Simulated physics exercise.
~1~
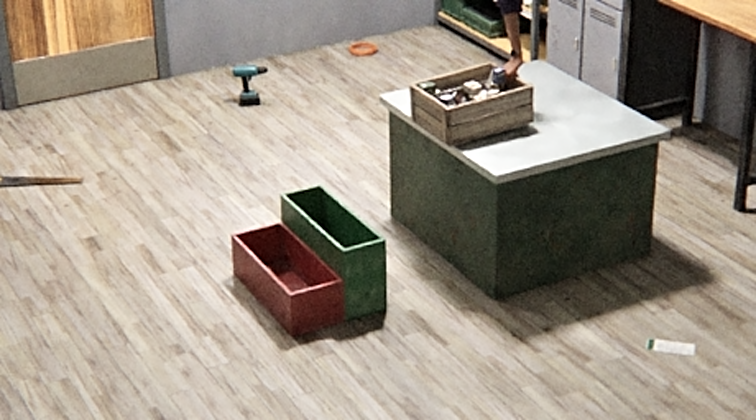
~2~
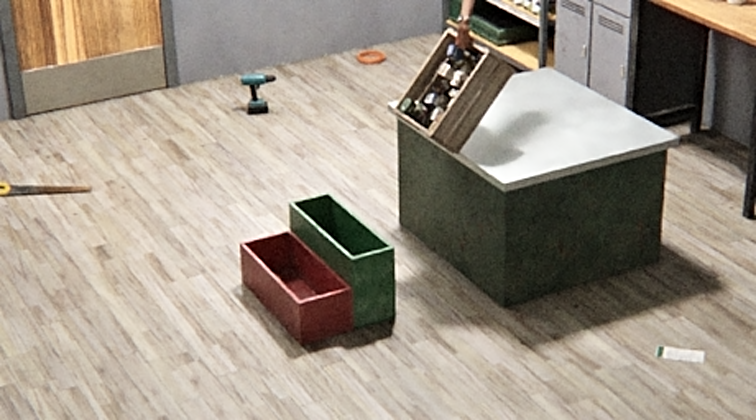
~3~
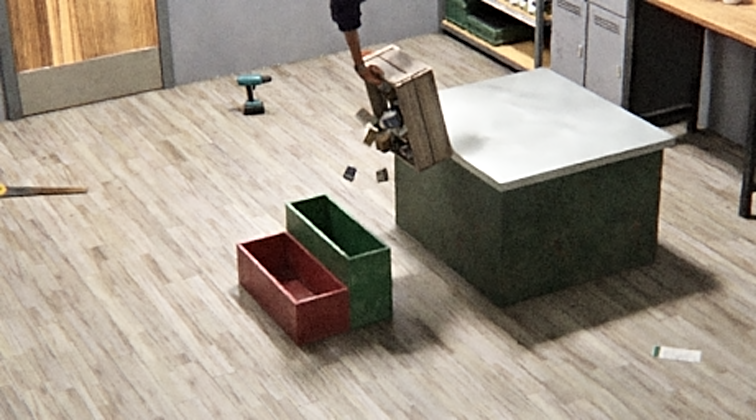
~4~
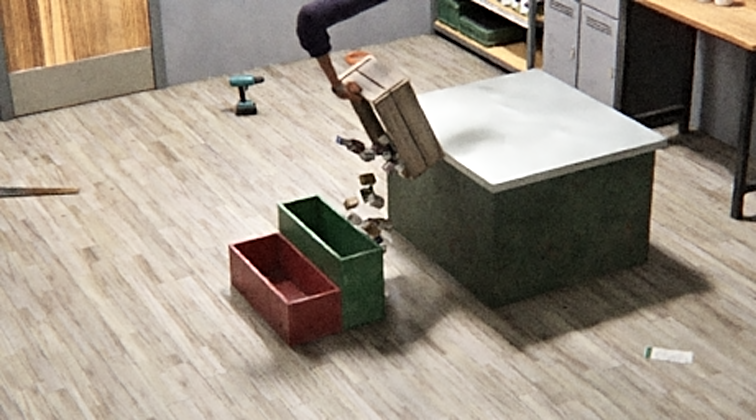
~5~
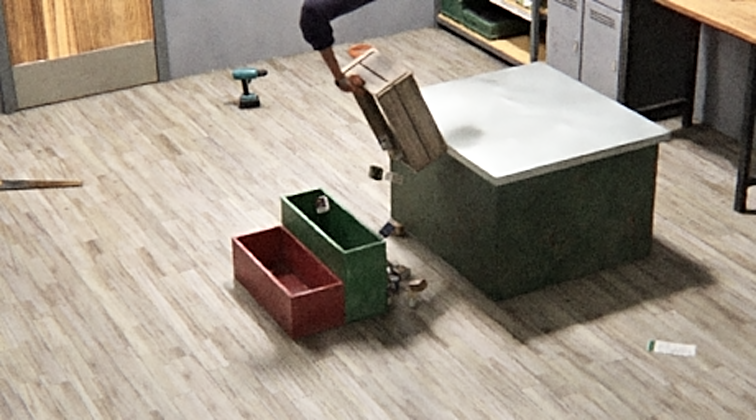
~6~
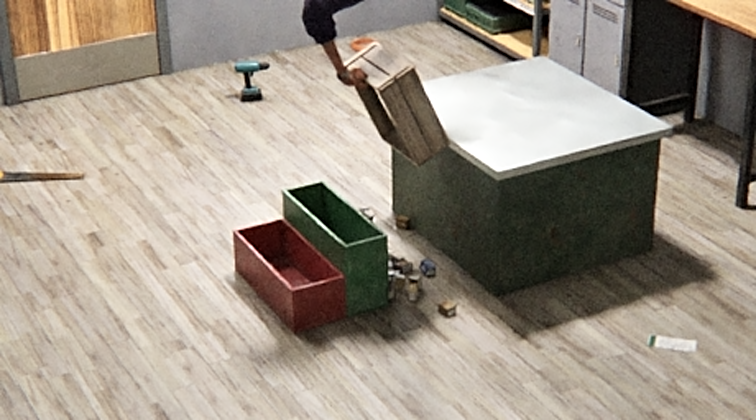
The clip opens on a wooden crate full of small loose items sitting on a pale-topped green bench, with an empty green bin and a red box on the floor to the left. A hand tilts the crate up and swings it left over the bench's edge. As it tips further, the first pieces spill out, then a thicker stream tumbles down toward the green bin. Some drop inside, but many fall short, landing between bin and bench. At the end, the arm holds the crate steeply tipped, with pieces scattered on the floor beside the green bin.
